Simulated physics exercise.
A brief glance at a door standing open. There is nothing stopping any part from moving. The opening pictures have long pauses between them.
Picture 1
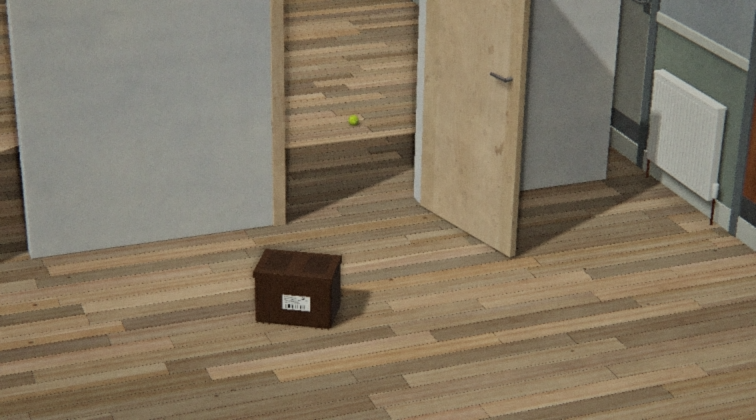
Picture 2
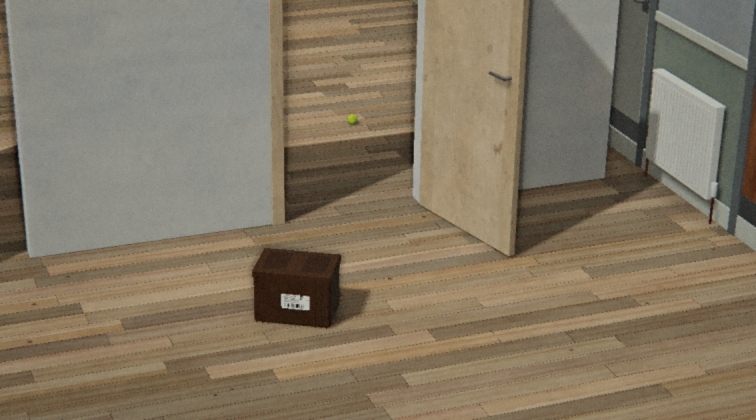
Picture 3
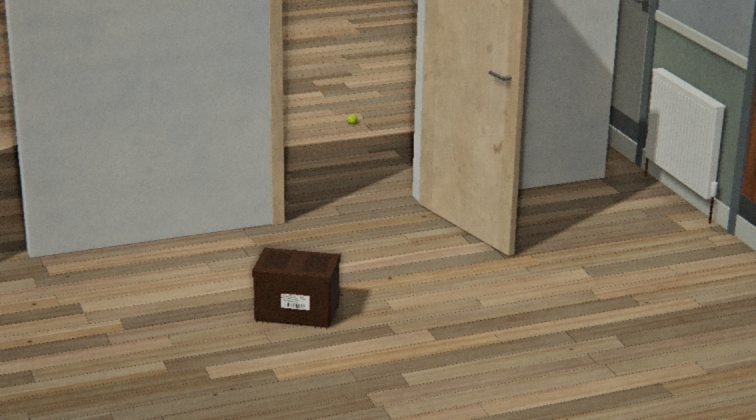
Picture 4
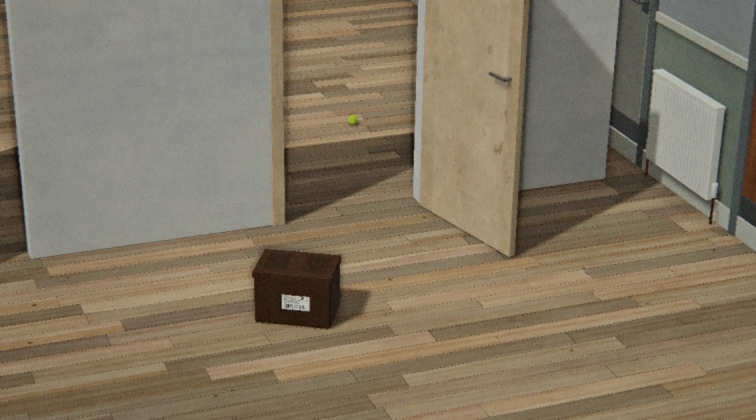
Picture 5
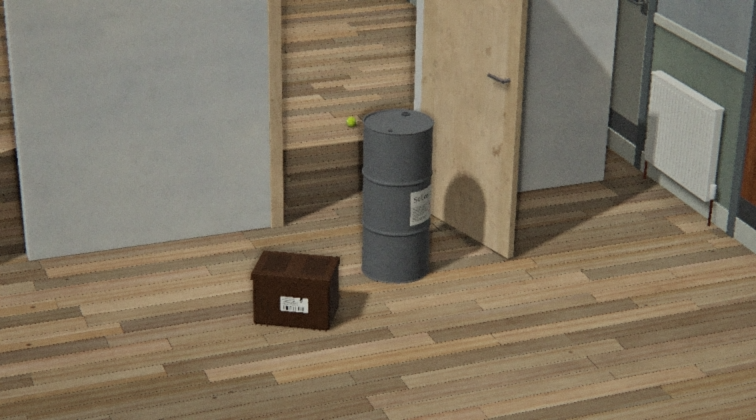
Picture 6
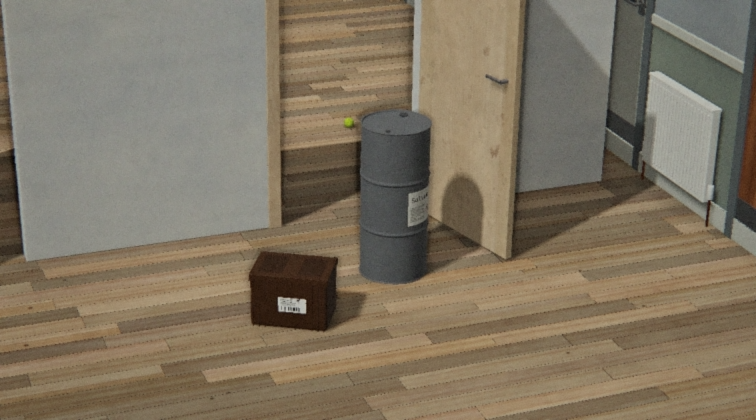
A grey drum suddenly appeared in front of the wide-open door, to the right of a brown box, while the door, the box and a small green ball behind stayed still.
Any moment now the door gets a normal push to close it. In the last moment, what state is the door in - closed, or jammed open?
At the last moment the door is jammed open.
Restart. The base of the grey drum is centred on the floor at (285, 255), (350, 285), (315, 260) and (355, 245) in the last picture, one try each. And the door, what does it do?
1: Swings home; 2: Swings home; 3: Stays ajar; 4: Stays ajar.
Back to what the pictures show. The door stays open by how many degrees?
Close to 70 degrees, I'd say.
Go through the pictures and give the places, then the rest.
In the first frame, door wide open and still; brown tote (298, 289).
In the second frame, door wide open and still; brown tote (297, 288).
In the third frame, door wide open and still; brown tote (297, 288).
In the fourth frame, door wide open and still; brown tote (298, 289).
In the fifth frame, door wide open and still; brown tote (296, 291).
In the sixth frame, door wide open and still; grey drum (394, 197); brown tote (294, 291).
Then, 0.50 s later than the last frame, door 95° open.
Then, 0.70 s later than the last frame, door 86° open.
Then, 1.00 s later than the last frame, door 72° open.
When it is over, door 72° open; both as before. End places, in pixels of the last picture, grey drum near (392, 197).
